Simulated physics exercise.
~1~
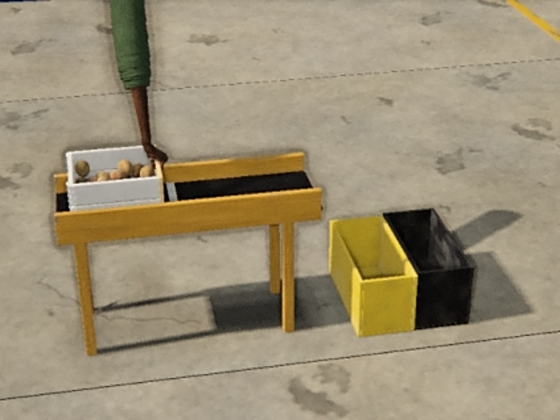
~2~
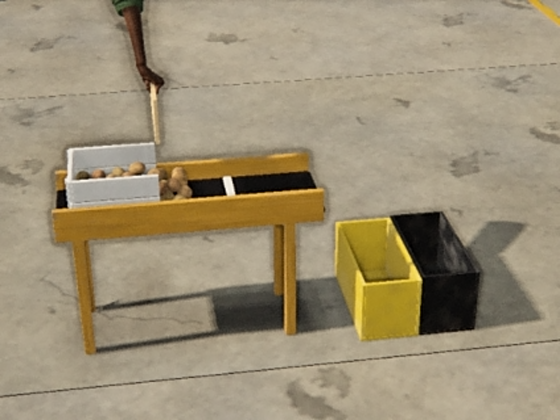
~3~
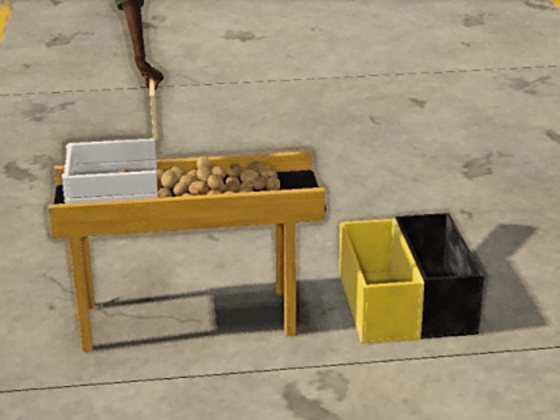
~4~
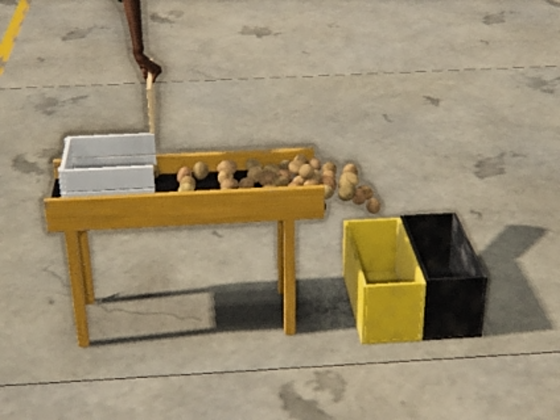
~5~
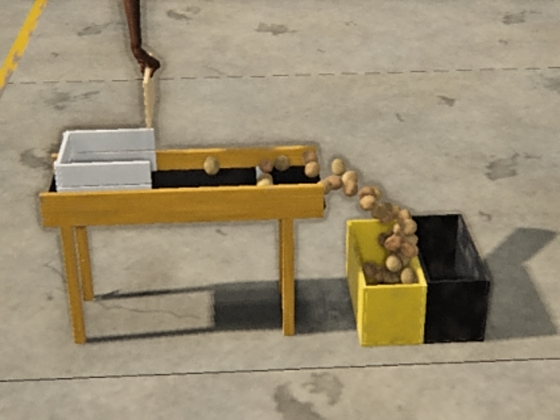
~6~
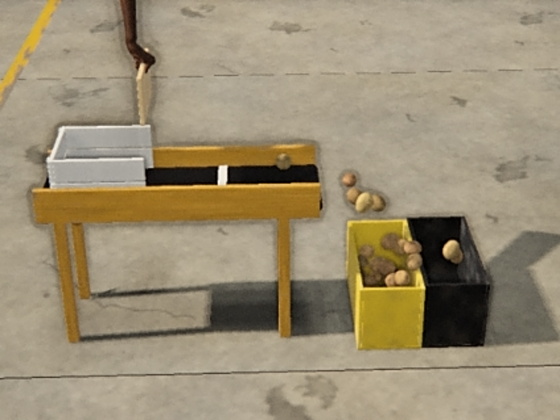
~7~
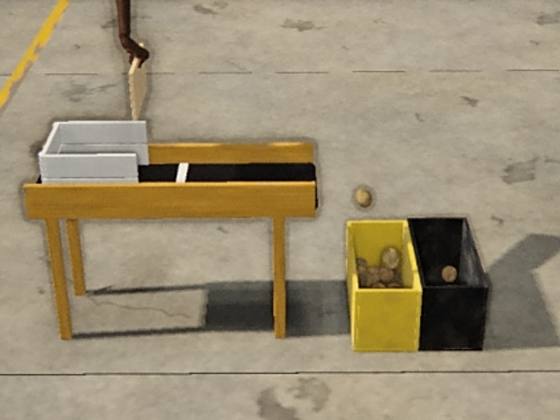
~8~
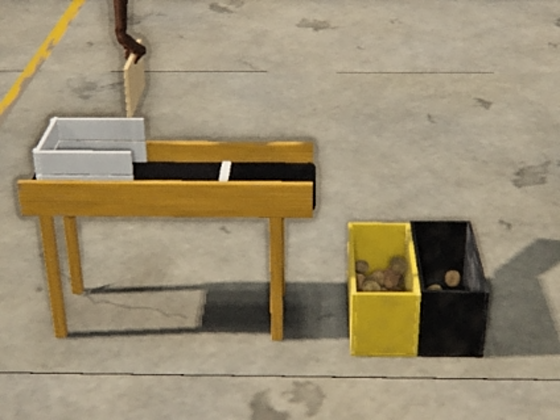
Brown, potato-like lumps rode a black belt rightward out of a white pen after an arm lifted the gate, then spilled off the end of the table. Most dropped into the yellow bin, while a few landed in the black box beyond it.
